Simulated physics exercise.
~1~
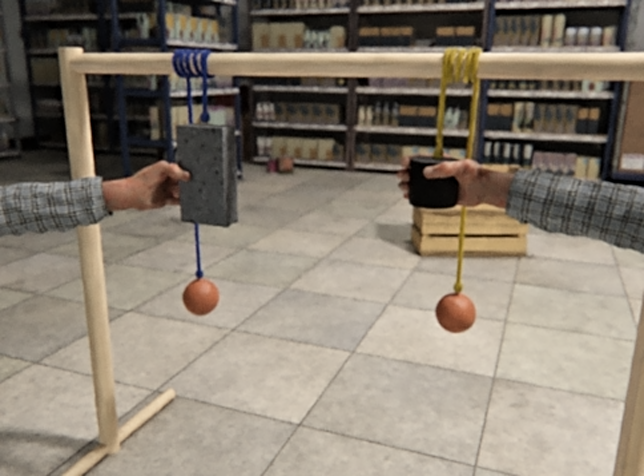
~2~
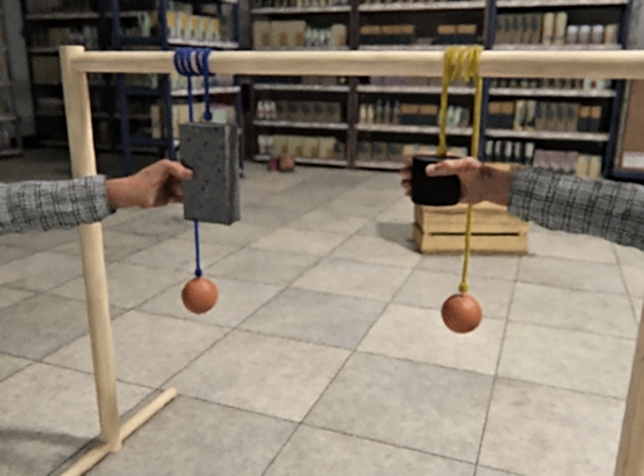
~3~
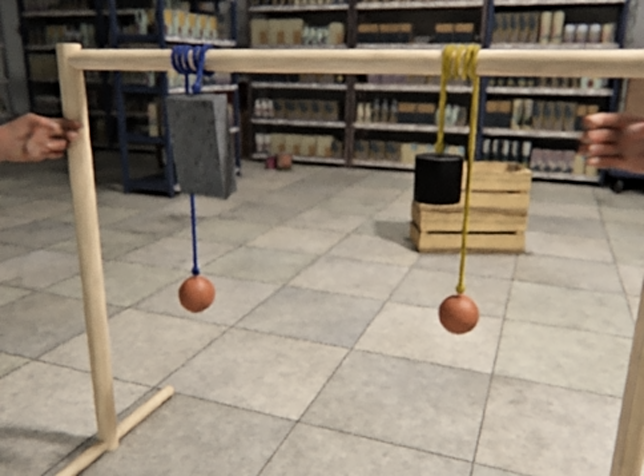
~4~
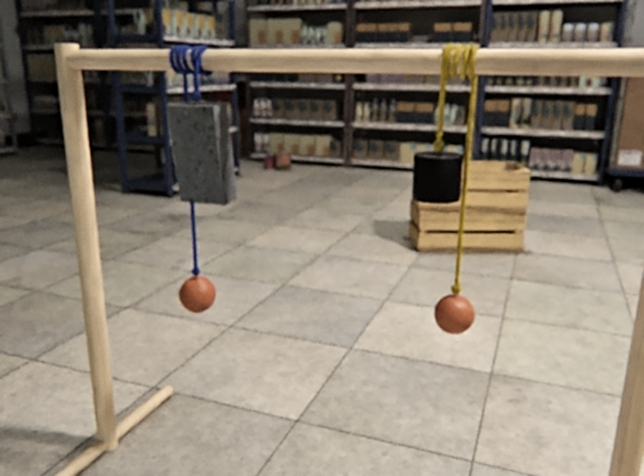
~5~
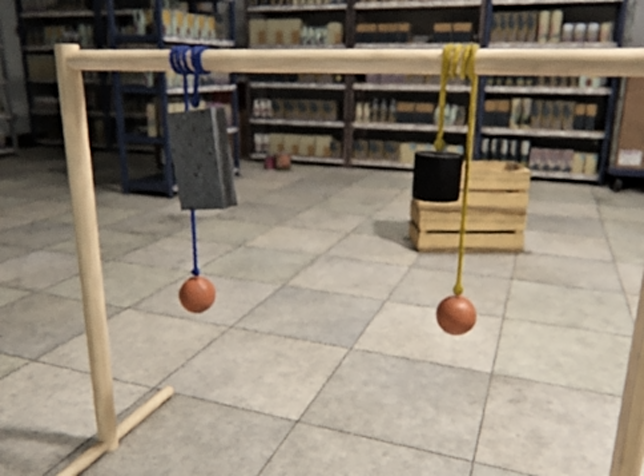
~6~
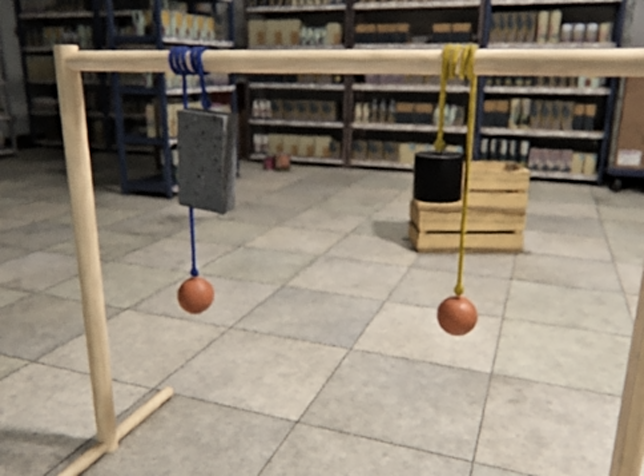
At the start, two hands in grey plaid sleeves reach in from either side, holding a grey rectangular block and a small black cylinder beneath a wooden rail. A blue cord on the left and a yellow cord on the right loop over the rail, each with an orange ball hanging from it. The hands then let go and draw back out of view. The block rises slightly and turns a little, then settles slightly lower, shifting gently. At the end, both the block and the cylinder remain hanging above the tiled floor, with the balls still suspended.
